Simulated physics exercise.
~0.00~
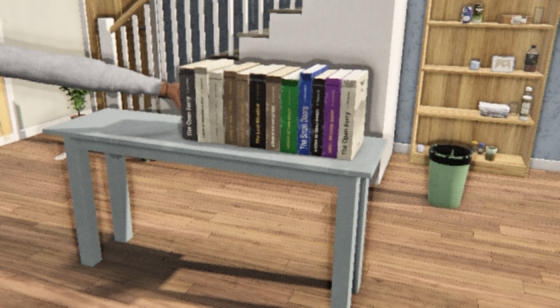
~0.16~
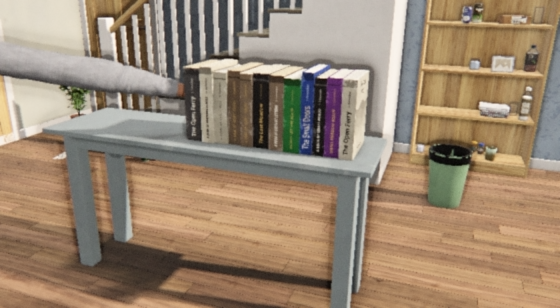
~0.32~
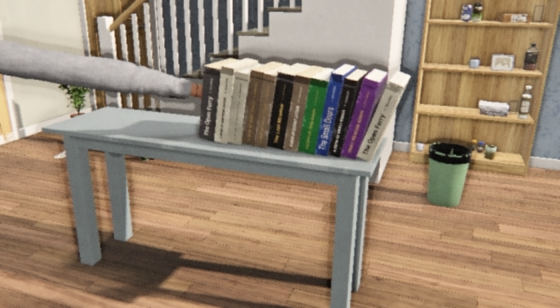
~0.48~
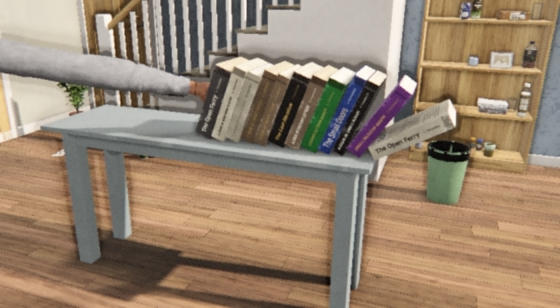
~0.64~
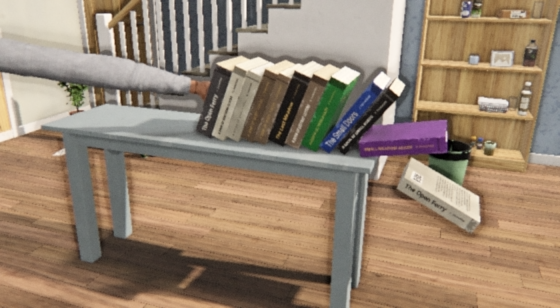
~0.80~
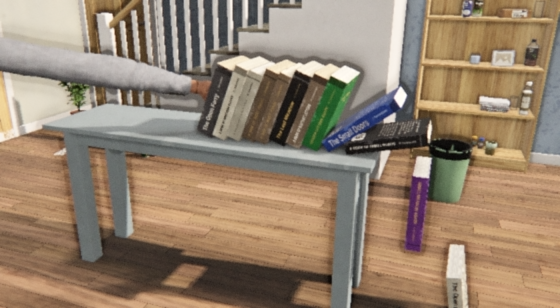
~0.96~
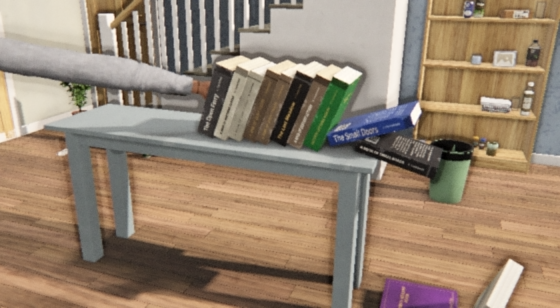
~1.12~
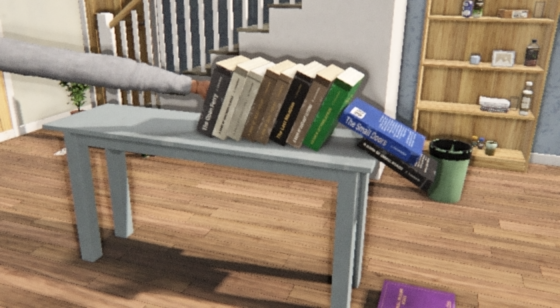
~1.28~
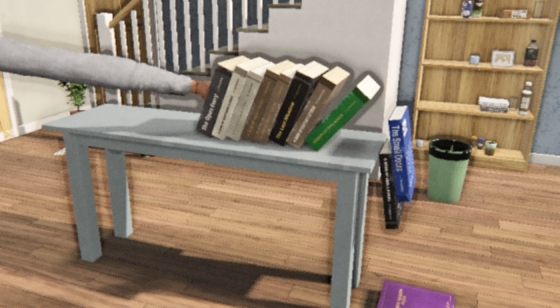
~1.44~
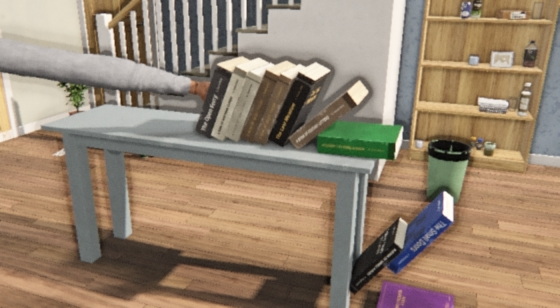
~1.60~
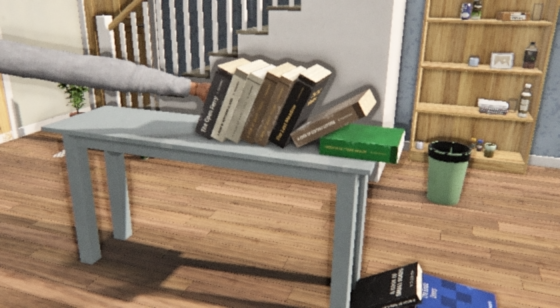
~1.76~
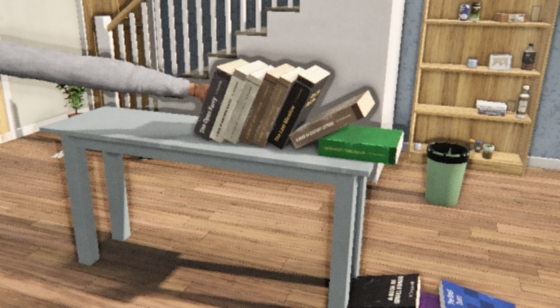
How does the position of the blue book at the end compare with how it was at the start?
At the start the blue book stands upright in the row on the table. At the end it lies on its side on the floor.
